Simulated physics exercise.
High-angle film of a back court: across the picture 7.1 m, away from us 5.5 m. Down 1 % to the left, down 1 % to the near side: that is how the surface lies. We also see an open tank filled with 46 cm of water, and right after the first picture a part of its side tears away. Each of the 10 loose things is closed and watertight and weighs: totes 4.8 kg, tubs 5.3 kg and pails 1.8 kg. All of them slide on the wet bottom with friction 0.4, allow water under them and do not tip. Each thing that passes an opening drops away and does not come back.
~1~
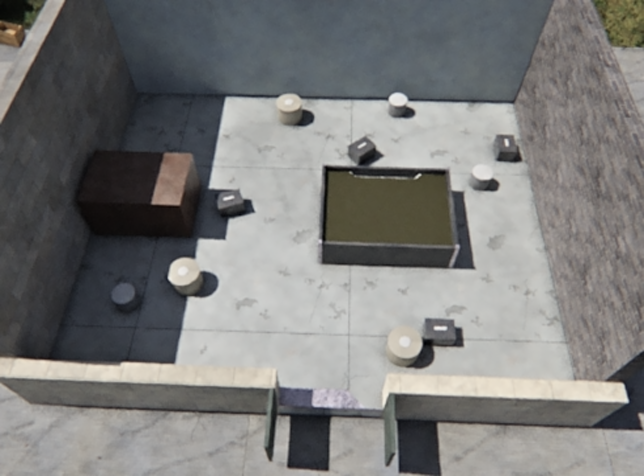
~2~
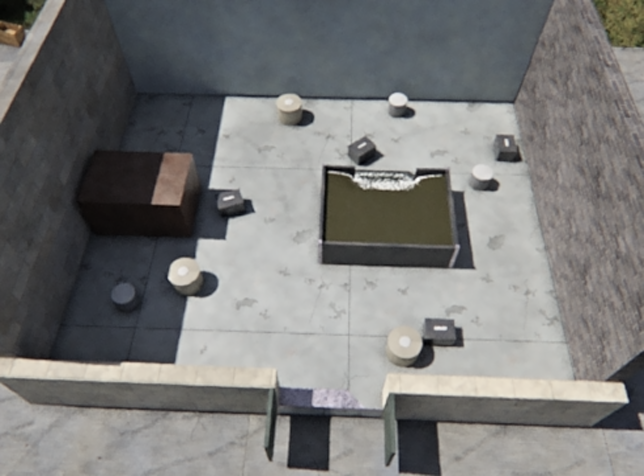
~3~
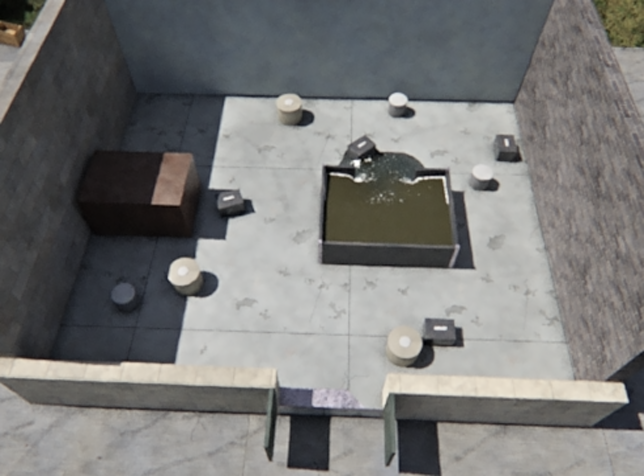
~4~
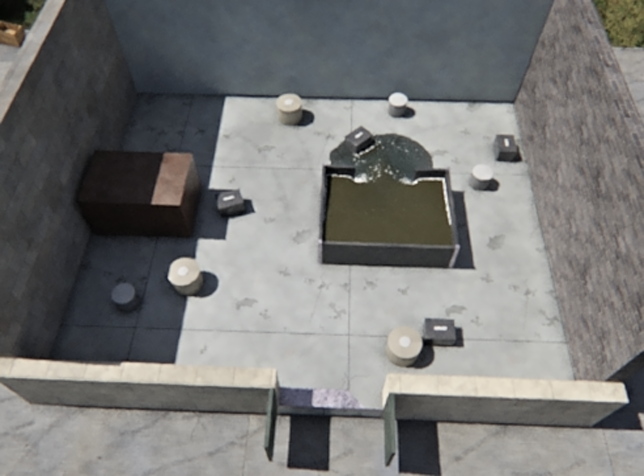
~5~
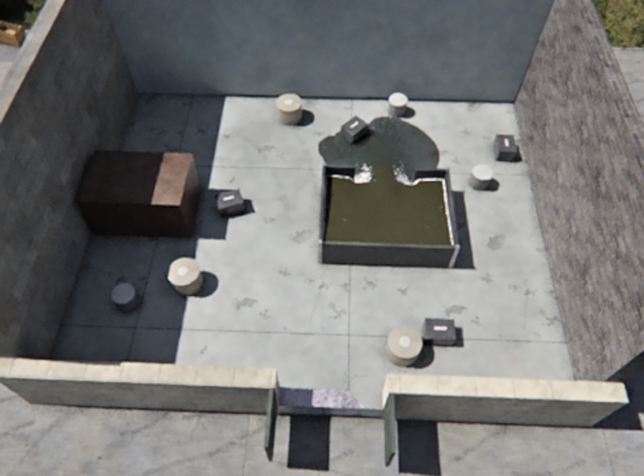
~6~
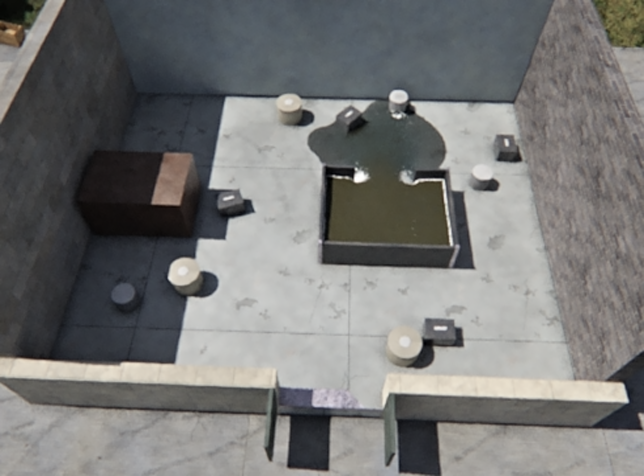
Water bursting through the far side of an open tank, spreading across a walled court, pushing a dark tote toward the back wall.
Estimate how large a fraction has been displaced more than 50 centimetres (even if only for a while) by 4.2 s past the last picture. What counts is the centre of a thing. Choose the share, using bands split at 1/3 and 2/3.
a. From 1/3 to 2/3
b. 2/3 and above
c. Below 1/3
From 1/3 to 2/3.
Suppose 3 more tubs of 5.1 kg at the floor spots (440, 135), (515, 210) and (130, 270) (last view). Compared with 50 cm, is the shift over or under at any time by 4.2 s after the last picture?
Result, one by one: Exceeded, exceeded and not exceeded.
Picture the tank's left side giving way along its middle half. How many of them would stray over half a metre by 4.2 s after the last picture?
Then it comes to 3.
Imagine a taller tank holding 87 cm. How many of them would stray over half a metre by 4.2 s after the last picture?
Then the count would be 6.
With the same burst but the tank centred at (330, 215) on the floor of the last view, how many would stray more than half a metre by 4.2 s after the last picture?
That gives 5 of them.
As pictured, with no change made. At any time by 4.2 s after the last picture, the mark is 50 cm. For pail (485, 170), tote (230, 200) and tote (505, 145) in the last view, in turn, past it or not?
Well, in turn that's topping it, not reaching it, topping it.
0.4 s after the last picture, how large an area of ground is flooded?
About 7.5 m2.
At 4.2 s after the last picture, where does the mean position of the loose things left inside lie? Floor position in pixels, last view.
The centre sits near (309, 236).
Then, 0.4 s after the last picture 1 of 10 are over 50 cm from their spots; 1 afloat.
Then, 1.5 s after the last picture 3 of 10 are over 50 cm from their spots; 2 afloat.
Then, 2.8 s after the last picture 4 of 10 are over 50 cm from their spots; 2 afloat.
Then, 4.2 s after the last picture 5 of 10 are over 50 cm from their spots, and 5 have been at some point; 4 afloat.
